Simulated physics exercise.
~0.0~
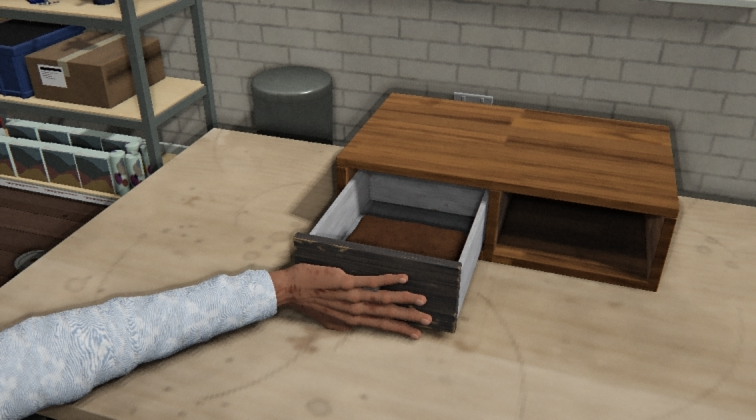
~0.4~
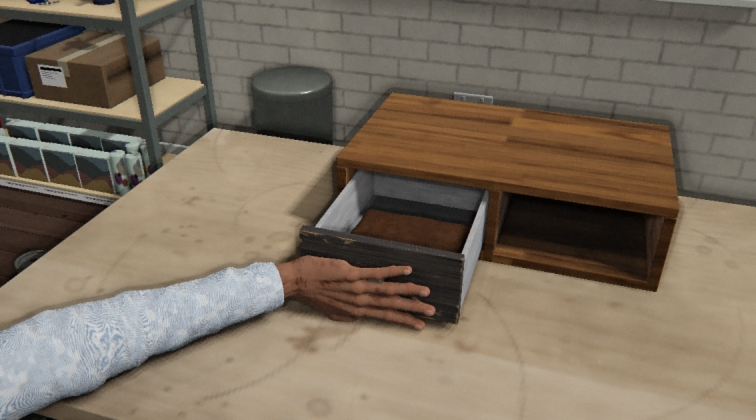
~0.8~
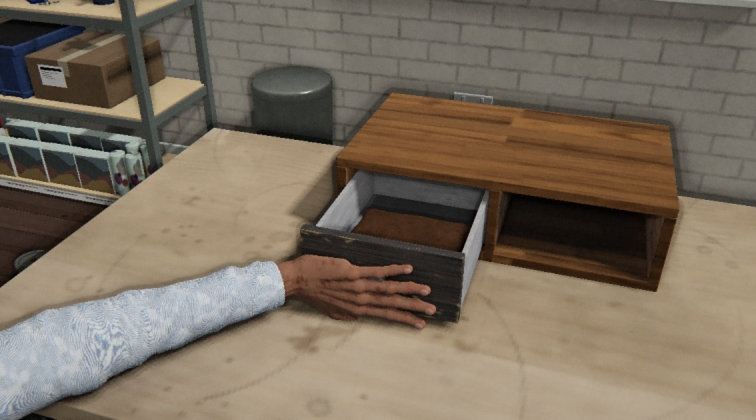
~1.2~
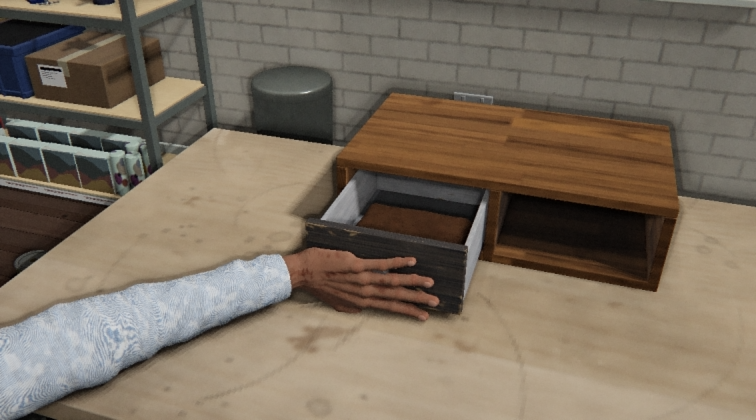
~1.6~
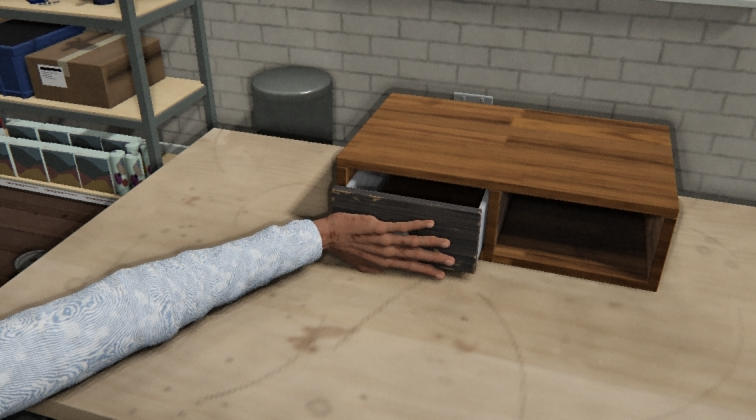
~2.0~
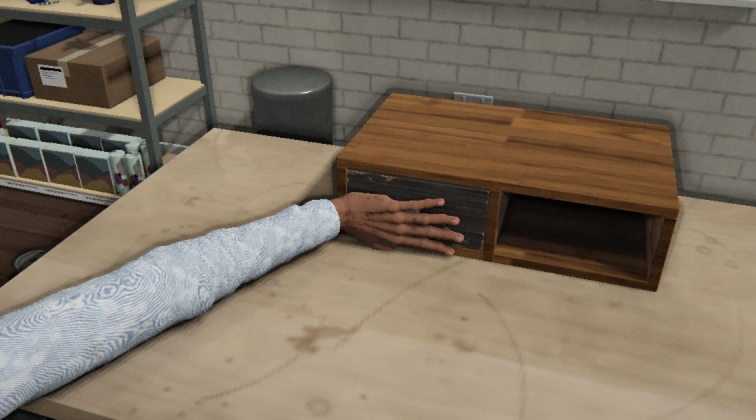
A dark, weathered drawer stands open from the left side of a low wooden chest, with a brown block lying inside its pale interior. The chest rests on a light wooden table, seen from above at an angle, with an empty compartment on its right, a grey bin behind, a white brick wall and shelving at left. A hand in a pale blue patterned sleeve rests against the drawer front. It pushes the drawer slowly back, pauses briefly, then presses on as the block slips from sight. Finally the drawer slides fully in and sits flush, the hand still against it.
